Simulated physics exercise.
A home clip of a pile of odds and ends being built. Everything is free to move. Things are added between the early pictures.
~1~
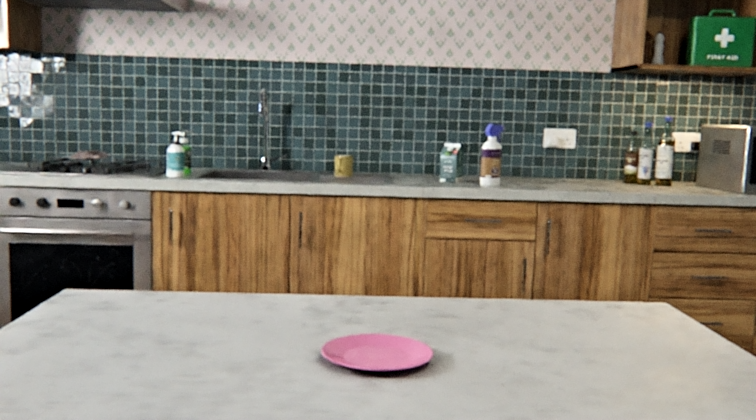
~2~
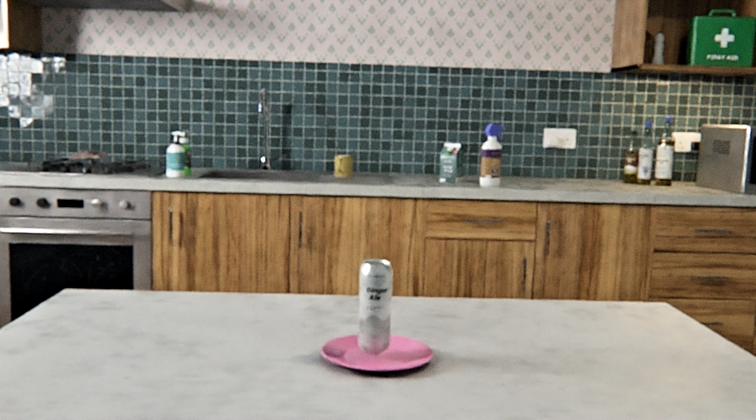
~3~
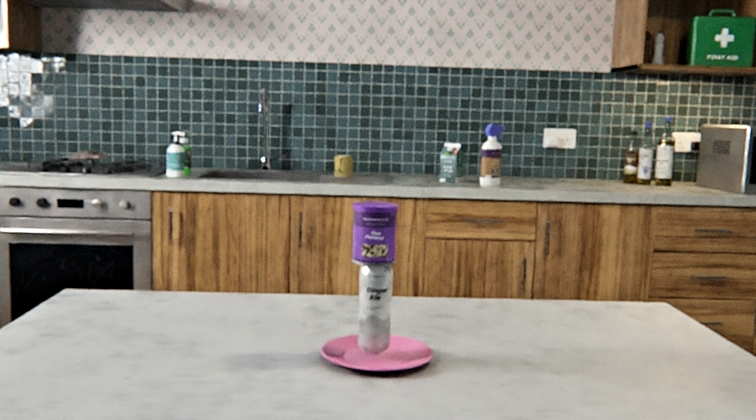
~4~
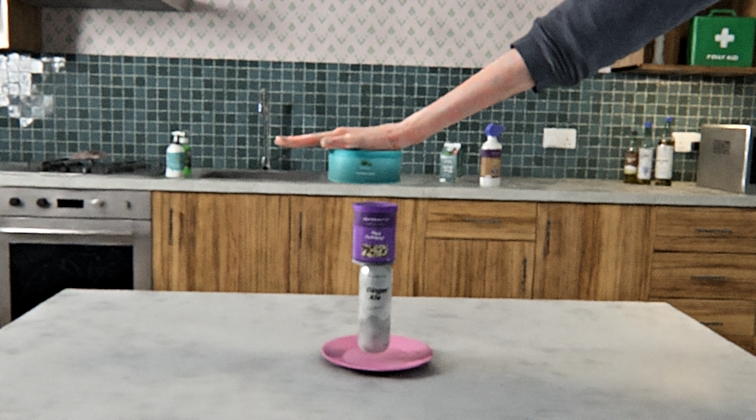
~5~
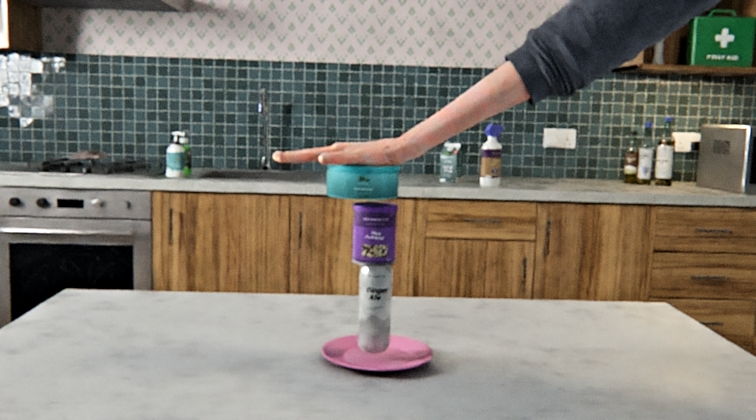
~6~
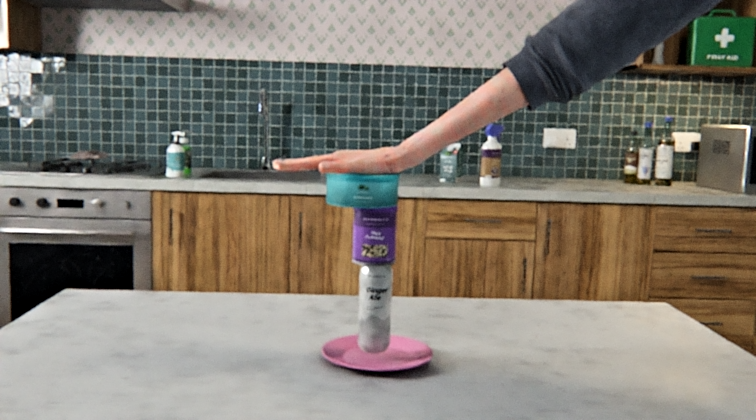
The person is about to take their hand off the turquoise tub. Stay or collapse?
The pile holds.
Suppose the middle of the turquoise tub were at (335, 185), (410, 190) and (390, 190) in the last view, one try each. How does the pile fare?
In the first case it gives way; in the second case it gives way; in the third case it stays up.
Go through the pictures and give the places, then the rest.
The last thing is not in view yet, in the first frame.
The last thing is not in view yet, in the second frame.
The last thing is not in view yet; pink plate (377, 355), in the third frame.
On its way; turquoise tub (365, 165); white can (375, 306), in the fourth frame.
On its way; turquoise tub (363, 180); purple tin (375, 234), in the fifth frame.
In place under the hand; turquoise tub (362, 188); pink plate (377, 355), in the sixth frame.
Then, 0.20 s on from there, no change.
Then, 0.40 s on from there, turquoise tub resting near (362, 188).
In the end, all 4 unmoved. At the end, from the last picture's camera, turquoise tub near (362, 188). The pile keeps its balance.
